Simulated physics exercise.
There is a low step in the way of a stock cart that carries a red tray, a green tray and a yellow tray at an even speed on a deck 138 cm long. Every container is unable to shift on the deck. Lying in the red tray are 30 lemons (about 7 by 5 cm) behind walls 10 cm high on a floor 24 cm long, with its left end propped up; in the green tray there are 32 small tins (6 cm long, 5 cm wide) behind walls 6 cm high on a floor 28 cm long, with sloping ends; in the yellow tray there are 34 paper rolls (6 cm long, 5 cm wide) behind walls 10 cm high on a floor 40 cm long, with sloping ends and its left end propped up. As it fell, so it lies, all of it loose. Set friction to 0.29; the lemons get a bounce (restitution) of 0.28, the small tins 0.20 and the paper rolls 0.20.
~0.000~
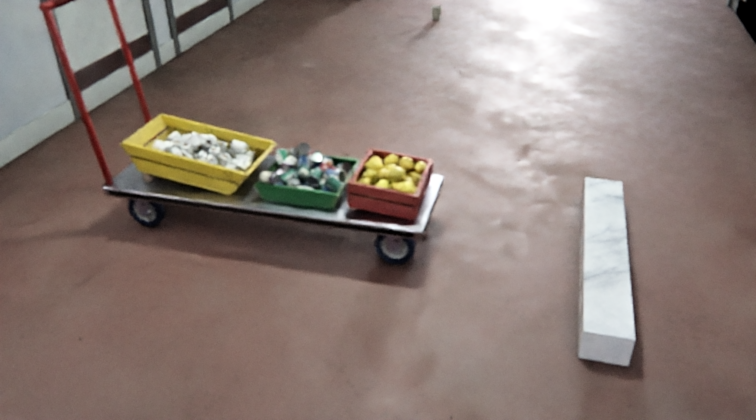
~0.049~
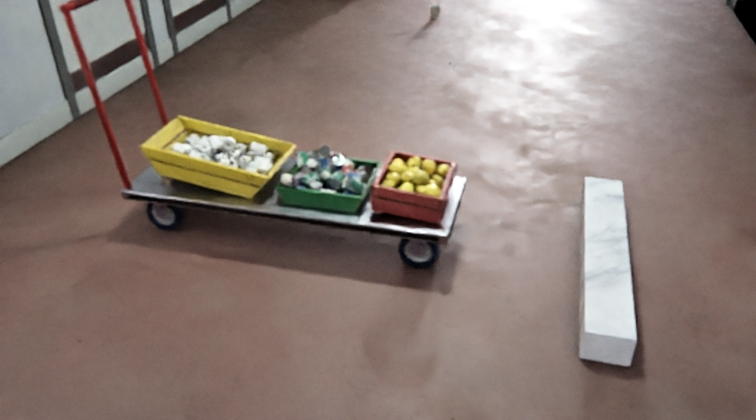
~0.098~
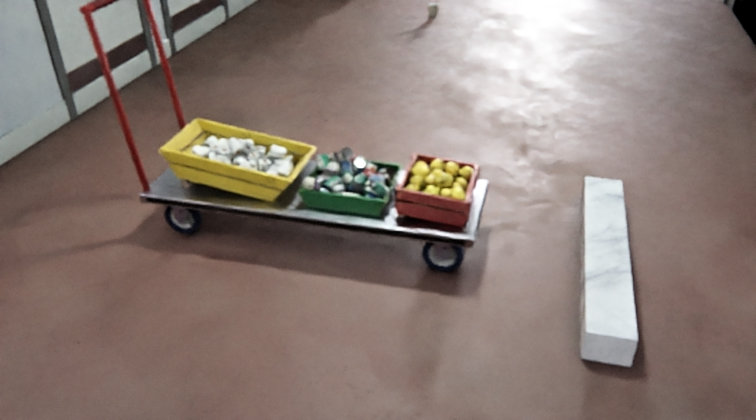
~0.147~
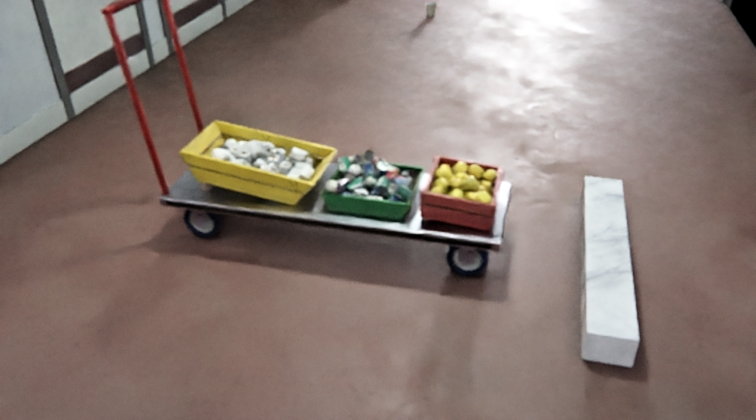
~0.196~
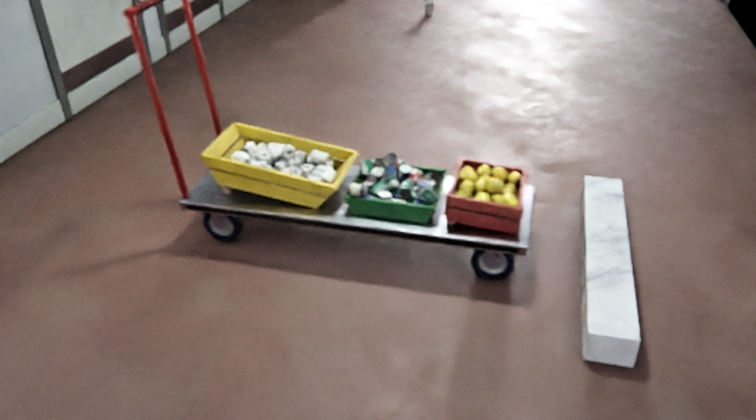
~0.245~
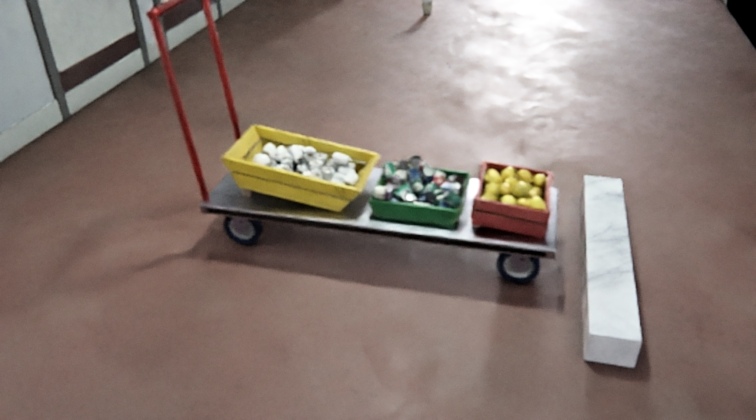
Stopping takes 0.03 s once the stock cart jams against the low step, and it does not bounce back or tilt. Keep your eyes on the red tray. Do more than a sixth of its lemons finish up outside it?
No.
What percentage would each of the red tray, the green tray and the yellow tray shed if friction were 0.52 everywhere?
In that setup red tray sheds 10 percent, green tray sheds 20 percent, and yellow tray sheds 10 percent.
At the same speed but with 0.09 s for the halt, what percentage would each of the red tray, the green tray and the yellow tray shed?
That way you'd get red tray at 0, green tray at 20, and yellow tray at 10 percent.
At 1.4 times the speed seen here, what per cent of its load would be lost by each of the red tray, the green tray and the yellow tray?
Red tray 20, green tray 50, yellow tray 40 per cent.
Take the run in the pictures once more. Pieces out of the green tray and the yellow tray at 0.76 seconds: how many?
Estimate at that time - green tray 8, yellow tray 6, give or take.
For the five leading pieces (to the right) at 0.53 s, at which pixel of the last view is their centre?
Centre: Approx. (596, 193) px.
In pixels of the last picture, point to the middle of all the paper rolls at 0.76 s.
(383, 181).
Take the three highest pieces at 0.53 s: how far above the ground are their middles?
Roughly 42 centimetres.
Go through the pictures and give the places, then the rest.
In the first picture (we follow the rim corner now nearest the camera; the camera moves round a little), red tray at (414, 195); green tray at (336, 194); 64 cm still to roll; nothing out yet.
Red tray at (439, 198); green tray at (360, 197); 54 cm still to roll, in the second picture.
Red tray at (465, 202); green tray at (384, 200); 45 cm still to roll, in the third picture.
Red tray at (491, 205); green tray at (408, 204); 35 cm still to roll, in the fourth picture.
Red tray at (518, 208); green tray at (433, 207); 26 cm still to roll, in the fifth picture.
Red tray at (546, 212); green tray at (459, 210); 16 cm still to roll; nothing out yet, in the sixth picture.
After 0.31 s, contact.
After 0.41 s, 0 of 30 out of the red tray, 1 of 32 out of the green tray and 0 of 34 out of the yellow tray.
After 0.53 s, 1 of 30 out of the red tray, 3 of 32 out of the green tray and 4 of 34 out of the yellow tray.
After 0.76 s, 2 of 30 out of the red tray, 8 of 32 out of the green tray and 6 of 34 out of the yellow tray.
Final count (at 1.27 s), 2 of 30 out of the red tray, 8 of 32 out of the green tray and 6 of 34 out of the yellow tray. Asked share, 2 of 30, 7 per cent.
